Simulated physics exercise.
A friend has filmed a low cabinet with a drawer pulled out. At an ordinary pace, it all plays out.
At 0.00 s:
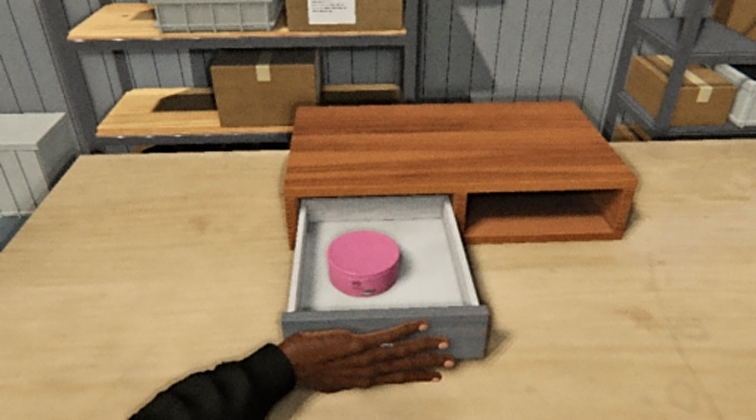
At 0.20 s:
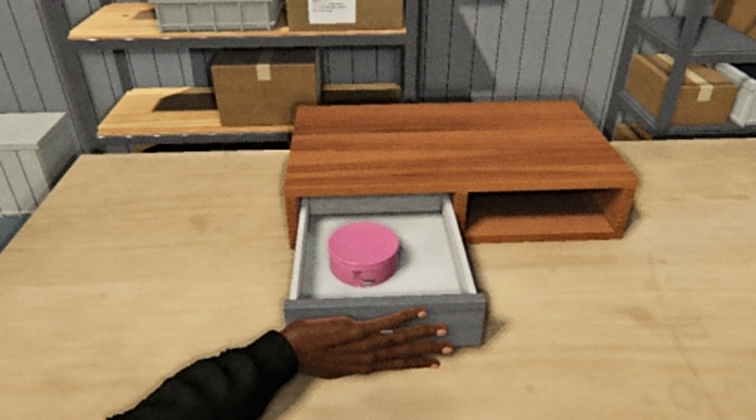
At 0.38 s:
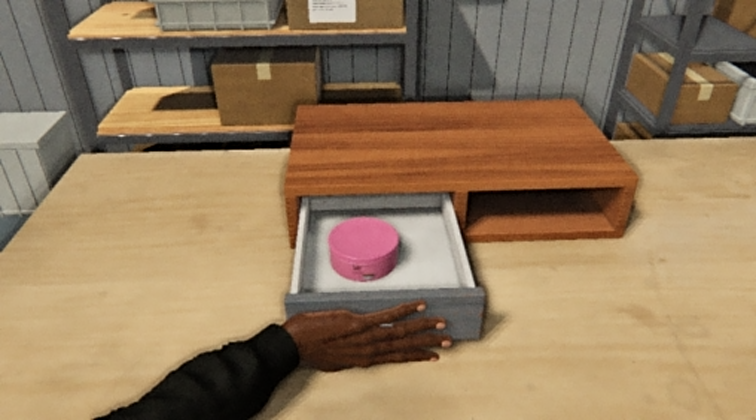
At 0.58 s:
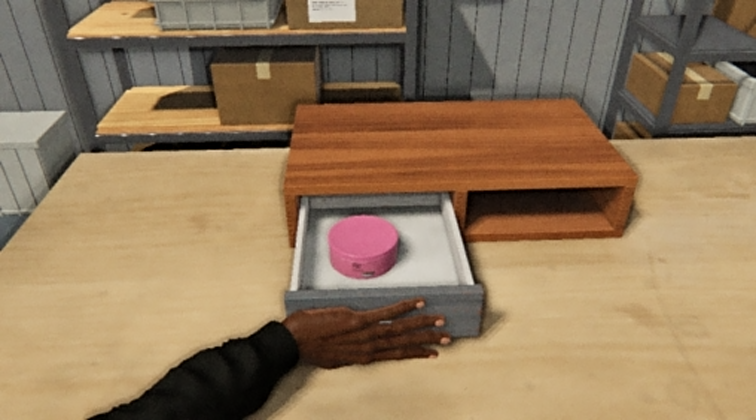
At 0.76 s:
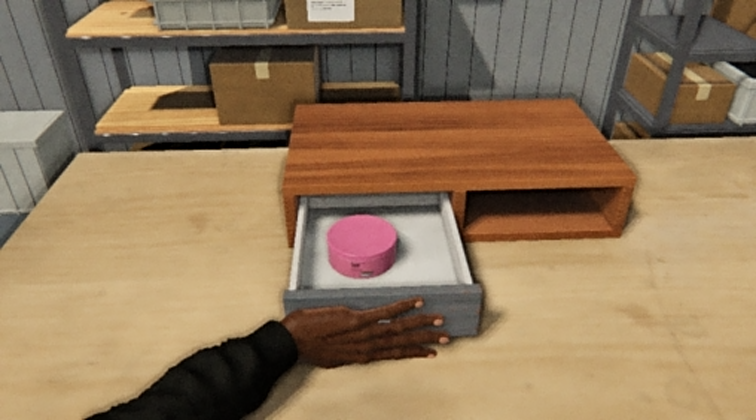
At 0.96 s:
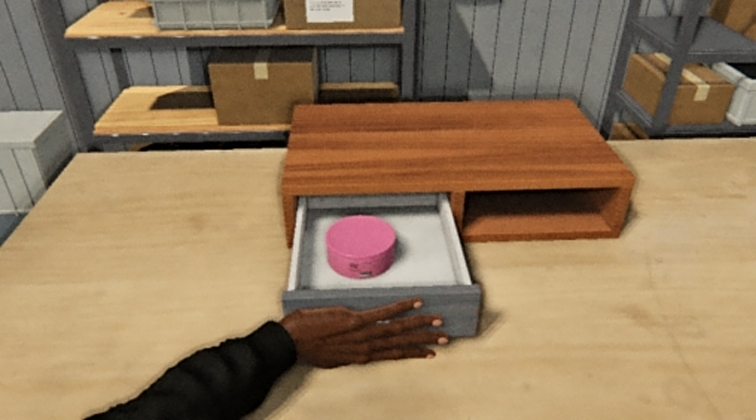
A grey-fronted drawer, pulled out from the left side of a low reddish-brown wooden cabinet, sits above a pale wooden tabletop, seen from slightly above in a room with storage shelves and cardboard boxes. A round pink tub rests inside its white interior, beside an open compartment on the right. A dark-sleeved hand against the front pushes the drawer slightly inward, tub included, then barely moves.
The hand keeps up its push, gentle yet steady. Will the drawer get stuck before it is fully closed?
No, it closes fully.
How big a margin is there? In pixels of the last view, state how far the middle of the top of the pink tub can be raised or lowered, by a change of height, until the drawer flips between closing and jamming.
Move it up some 16 pixels and it switches.
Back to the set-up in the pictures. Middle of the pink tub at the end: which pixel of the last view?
(358, 167).
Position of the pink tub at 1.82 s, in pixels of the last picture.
I'd put its middle at about (358, 181).
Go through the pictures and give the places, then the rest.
In the first picture, drawer (380, 265) wide open; pink tub (364, 263).
In the second picture, drawer (380, 256) wide open; chest (447, 167).
In the third picture, drawer (380, 251) wide open; pink tub (364, 249).
In the fourth picture, drawer (379, 249) wide open; chest (446, 166).
In the fifth picture, drawer (378, 249) wide open; pink tub (362, 247).
In the sixth picture, drawer (377, 249) wide open; chest (444, 166).
Around 1.34 s, drawer starting in.
Around 1.60 s, drawer about half in.
Around 1.82 s, drawer nearly in.
Finally (2.4 s), the drawer goes all the way in.
